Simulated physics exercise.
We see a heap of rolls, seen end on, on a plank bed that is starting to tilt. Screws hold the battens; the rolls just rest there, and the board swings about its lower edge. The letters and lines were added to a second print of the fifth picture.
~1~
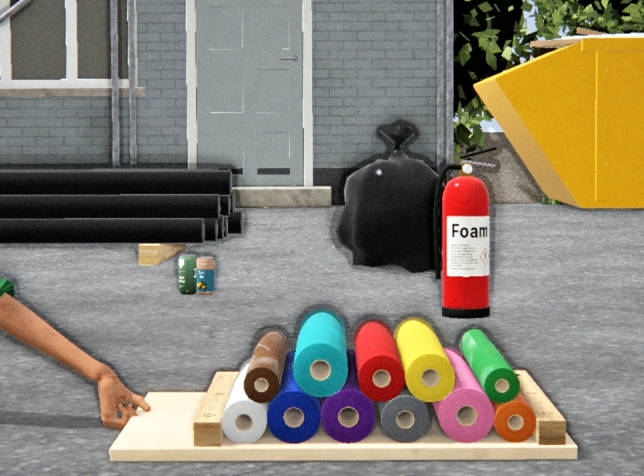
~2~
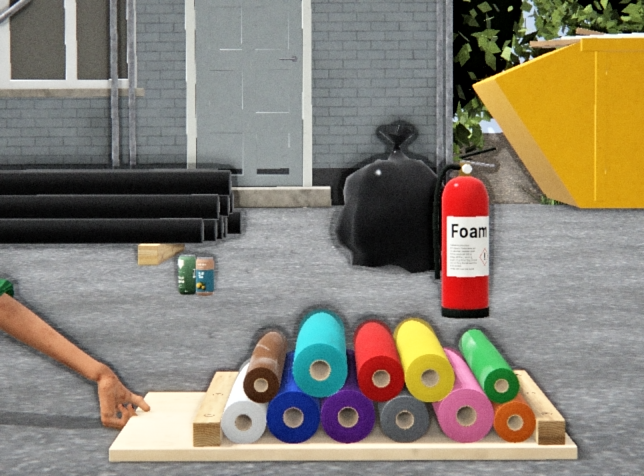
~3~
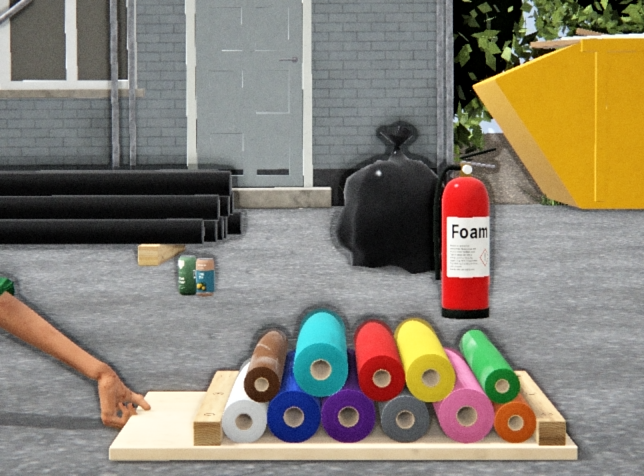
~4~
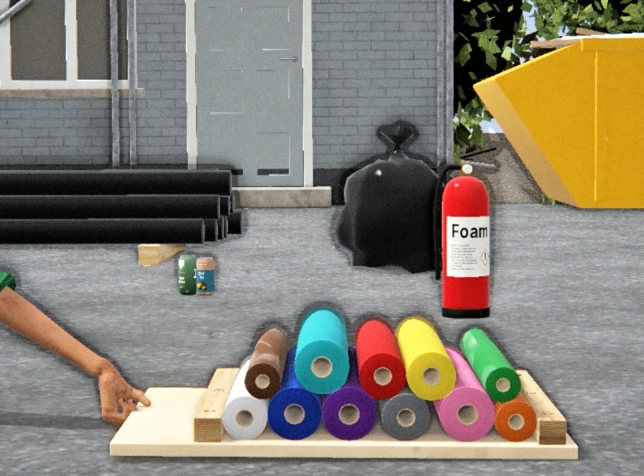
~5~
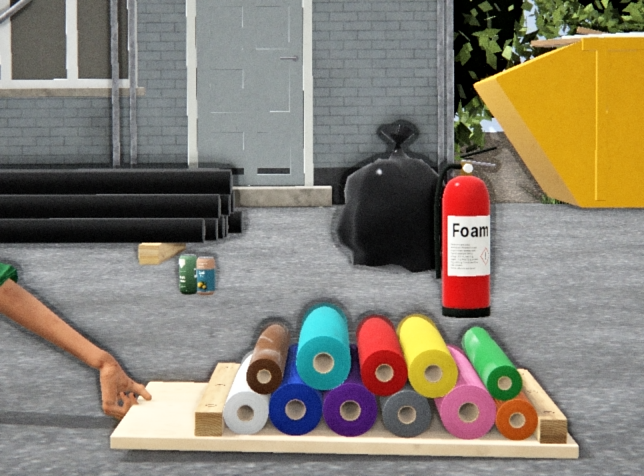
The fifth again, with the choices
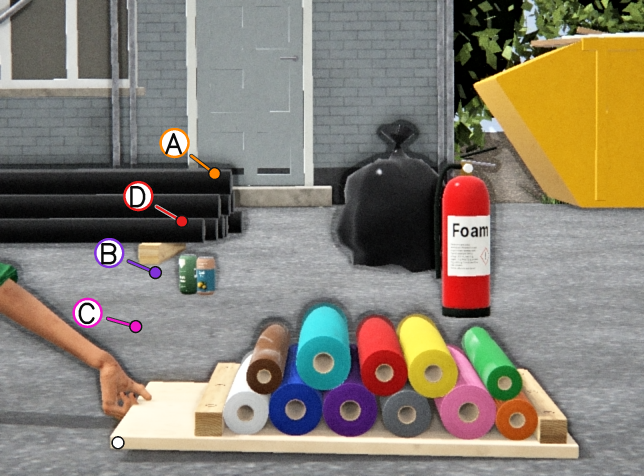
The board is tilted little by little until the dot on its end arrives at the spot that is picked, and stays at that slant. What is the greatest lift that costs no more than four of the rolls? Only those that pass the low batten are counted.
No higher than A.
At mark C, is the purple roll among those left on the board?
Yes.
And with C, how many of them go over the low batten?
It comes to none.
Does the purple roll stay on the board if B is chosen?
The purple roll: Yes.
On the marked copy, A at (215, 173); B at (155, 272); C at (135, 327); D at (182, 221); the white dot at (118, 443).
Following A. Soon after the start, board at 20°.
Later, board at 38°.
In the end, board at 38°, four over the low batten (red, yellow, green, turquoise).
As for the rest, B one over the low batten (green); C none over the low batten; D four over the low batten (red, yellow, green, turquoise).
